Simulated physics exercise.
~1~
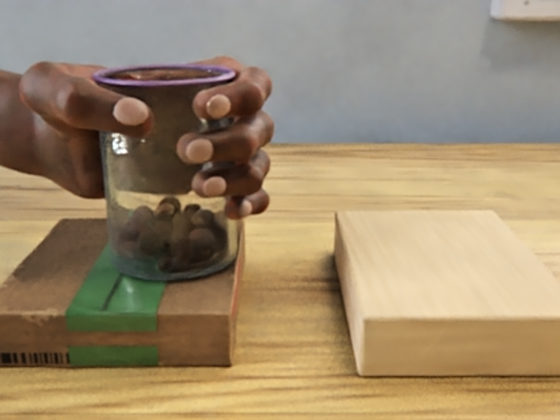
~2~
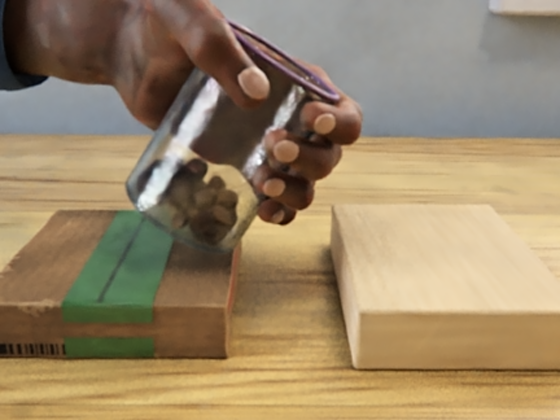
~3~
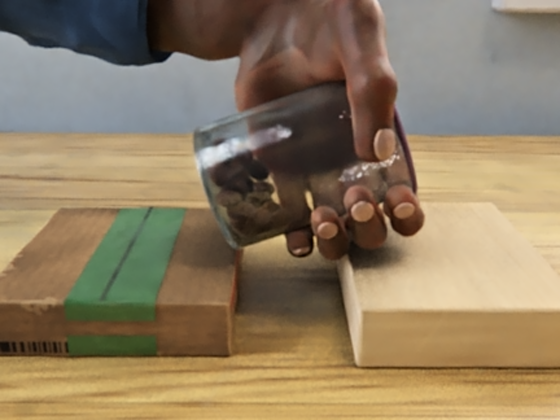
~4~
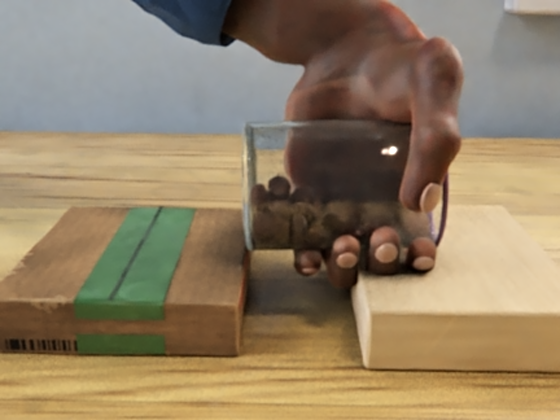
In this clip, a hand lifts an open clear glass holding small dark, roundish pieces from a brown box with green tape, carries it right while tipping it sideways, and ends holding it on its side by a pale wooden block, the pieces still inside.
